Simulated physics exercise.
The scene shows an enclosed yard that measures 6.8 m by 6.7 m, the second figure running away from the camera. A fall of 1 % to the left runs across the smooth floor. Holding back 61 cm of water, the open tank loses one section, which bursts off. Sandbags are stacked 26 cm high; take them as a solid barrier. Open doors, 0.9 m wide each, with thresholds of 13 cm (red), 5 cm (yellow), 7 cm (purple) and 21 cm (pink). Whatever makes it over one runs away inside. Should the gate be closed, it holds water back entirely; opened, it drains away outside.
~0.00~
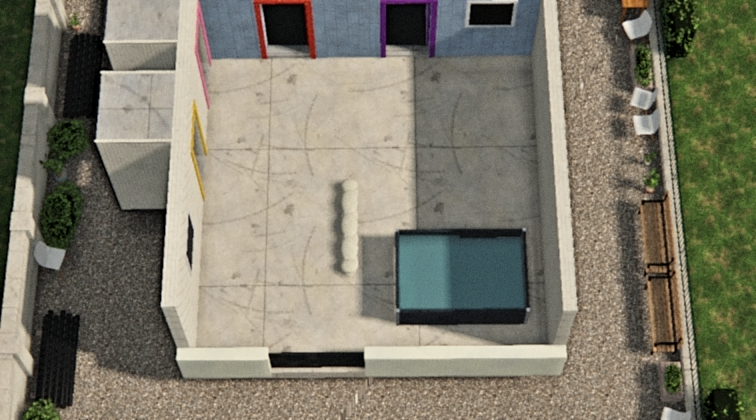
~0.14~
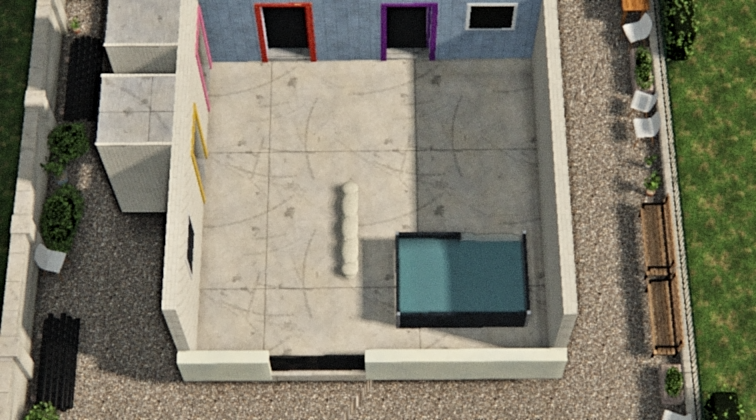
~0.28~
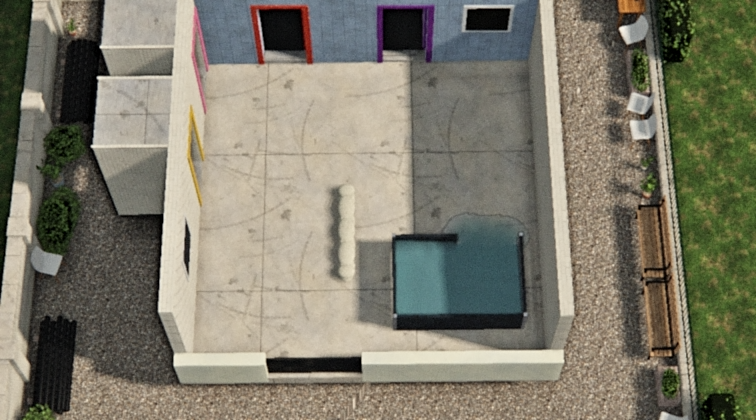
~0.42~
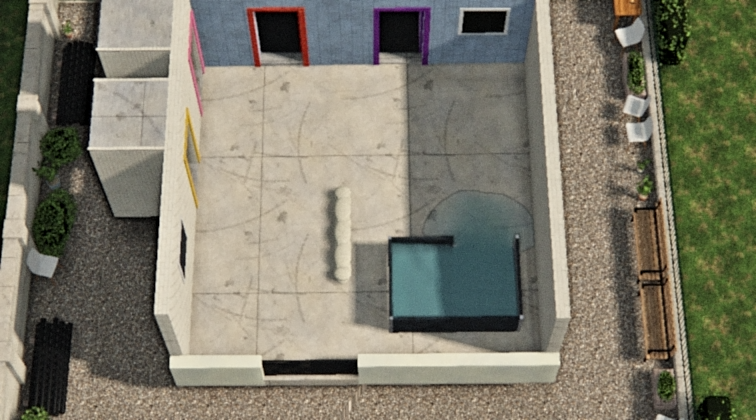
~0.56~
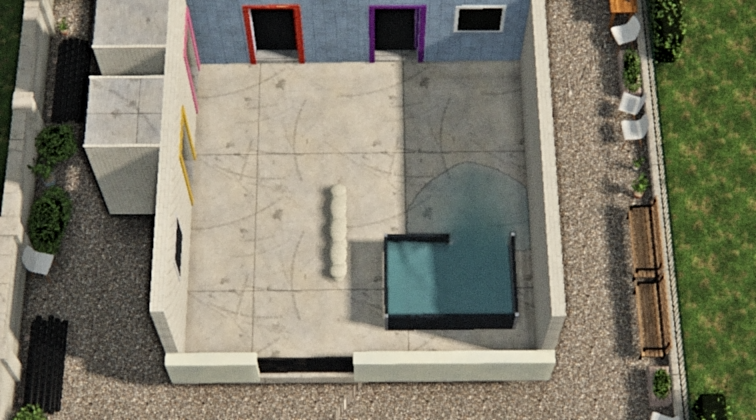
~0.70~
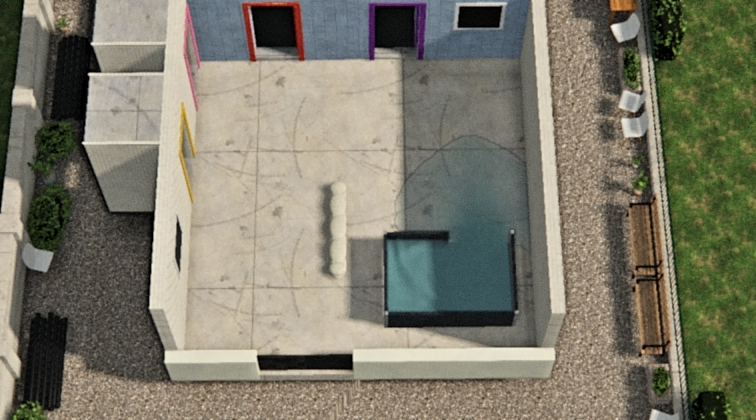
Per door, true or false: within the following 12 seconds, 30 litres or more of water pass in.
Red door: False. Yellow door: True. Purple door: True. Pink door: False.
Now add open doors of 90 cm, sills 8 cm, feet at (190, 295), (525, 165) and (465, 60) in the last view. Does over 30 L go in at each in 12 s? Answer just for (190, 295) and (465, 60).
Well, the first one ends up on the low side, the second one on the high side.
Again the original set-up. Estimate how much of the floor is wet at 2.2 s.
About 30 per cent.
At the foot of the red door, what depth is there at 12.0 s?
Roughly 7.5 centimetres.
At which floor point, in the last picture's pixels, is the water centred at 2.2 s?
Near (461, 208).
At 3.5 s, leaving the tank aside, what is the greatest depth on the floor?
Roughly 24 cm.
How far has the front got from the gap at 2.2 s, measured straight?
I'd say close to 4.8 m.
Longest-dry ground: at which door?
The yellow door.
After 1.4 s water covers 25 % of the floor and is deepest (31 cm) near (490, 239); red door not reached, yellow door not reached, purple door not reached, pink door not reached.
After 2.2 s water covers 30 % of the floor and is deepest (38 cm) near (491, 59); red door not reached, yellow door not reached, purple door 15 cm at the sill, 4 L in, pink door not reached.
After 3.5 s water covers 35 % of the floor and is deepest (24 cm) near (475, 89); red door 4 cm at the sill, 0 L in, yellow door not reached, purple door 12 cm at the sill, 42 L in, pink door not reached.
After 7.0 s water covers 65 % of the floor and is deepest (18 cm) near (198, 92); red door 5 cm at the sill, 0 L in, yellow door 9 cm at the sill, 15 L in, purple door 8 cm at the sill, 73 L in, pink door 17 cm at the sill, 1 L in.
After 12.0 s water covers 90 % of the floor and is deepest (12 cm) near (184, 363); red door 8 cm at the sill, 0 L in, yellow door 8 cm at the sill, 58 L in, purple door 4 cm at the sill, 78 L in, pink door 11 cm at the sill, 1 L in.
